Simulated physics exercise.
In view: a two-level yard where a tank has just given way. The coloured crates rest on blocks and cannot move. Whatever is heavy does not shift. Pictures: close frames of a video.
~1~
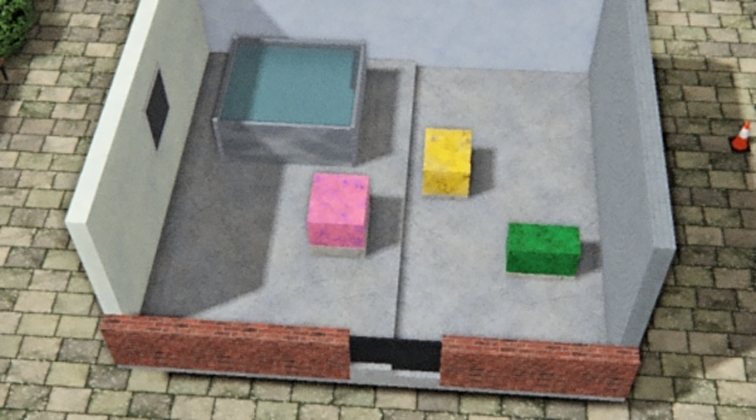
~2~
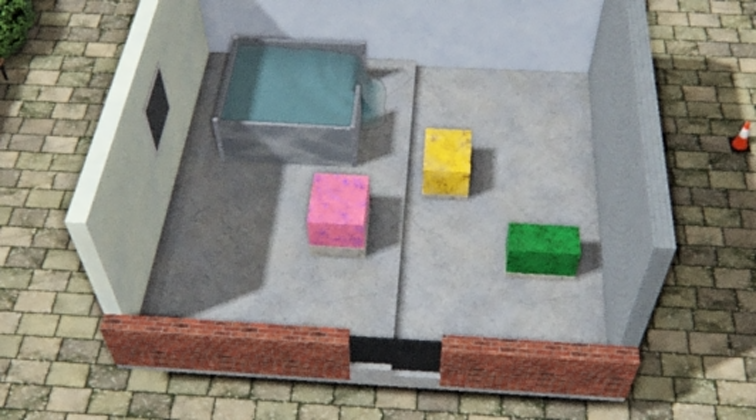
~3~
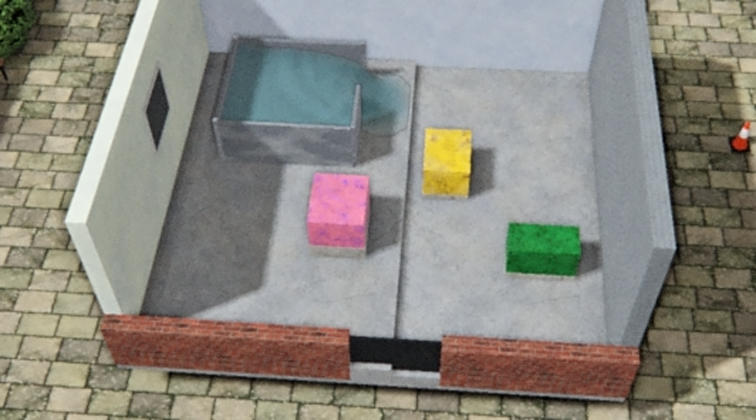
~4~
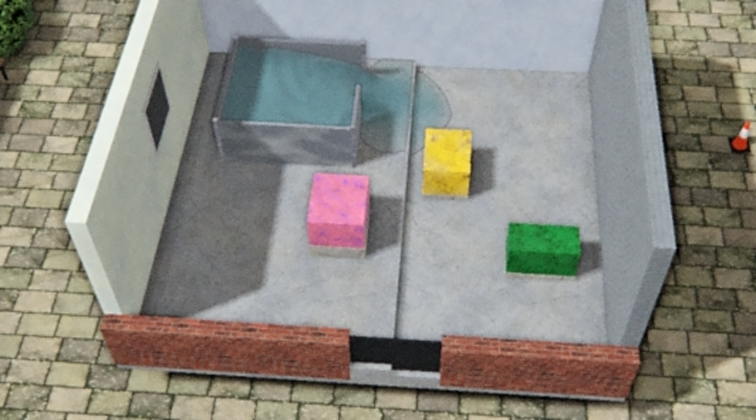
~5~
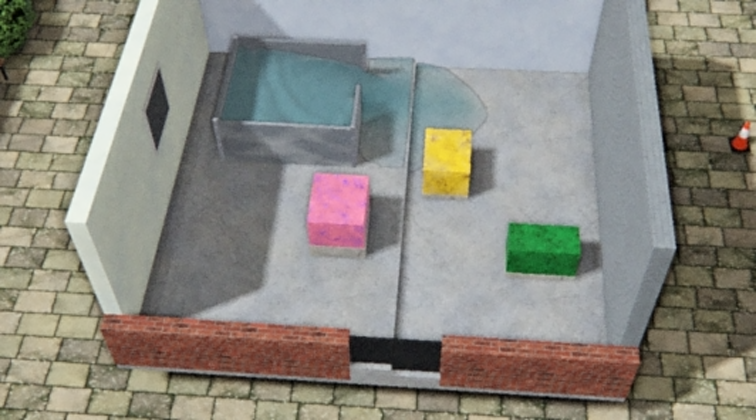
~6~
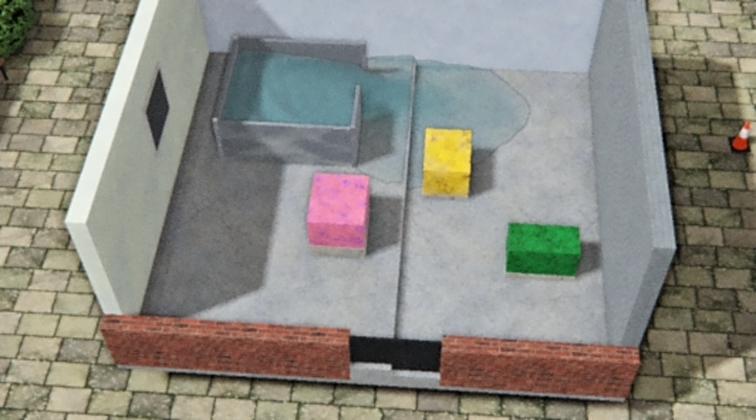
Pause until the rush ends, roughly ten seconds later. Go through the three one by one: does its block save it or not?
The yellow crate is not saved. The green crate is not saved. The pink crate is saved by its block.
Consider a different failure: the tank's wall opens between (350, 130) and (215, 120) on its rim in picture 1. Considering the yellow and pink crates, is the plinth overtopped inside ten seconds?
Observed: Yellow is doused; pink is doused.
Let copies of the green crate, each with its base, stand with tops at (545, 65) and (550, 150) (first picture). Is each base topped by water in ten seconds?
Crate one: Is inundated. Crate two: Is inundated.
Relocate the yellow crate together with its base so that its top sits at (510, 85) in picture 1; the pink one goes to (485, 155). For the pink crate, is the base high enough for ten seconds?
I'd say the pink crate gets flooded.
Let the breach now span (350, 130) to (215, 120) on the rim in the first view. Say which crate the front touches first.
Answer: The one in pink.
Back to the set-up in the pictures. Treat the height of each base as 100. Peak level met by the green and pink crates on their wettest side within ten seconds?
Taking them in the order asked, 320 percent and 30 percent.
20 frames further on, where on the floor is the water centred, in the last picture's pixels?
I'd put my finger on (422, 142).
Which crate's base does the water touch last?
I'd say the crate marked green is last.
A moment on, water covers 25 % of the floor; the yellow crate water round its plinth, the green crate not reached, the pink crate water round its plinth.
Next, water covers 35 % of the floor; the yellow crate water round its plinth, the green crate water round its plinth, the pink crate water round its plinth.
Then, water covers 45 % of the floor; the yellow crate water round its plinth, the green crate water round its plinth, the pink crate water round its plinth.
Later, water covers 65 % of the floor; the yellow crate water round its plinth, the green crate water round its plinth, the pink crate water round its plinth.
In the end, water covers 75 % of the floor; the yellow crate was topped, the green crate was topped, the pink crate stayed above the water.
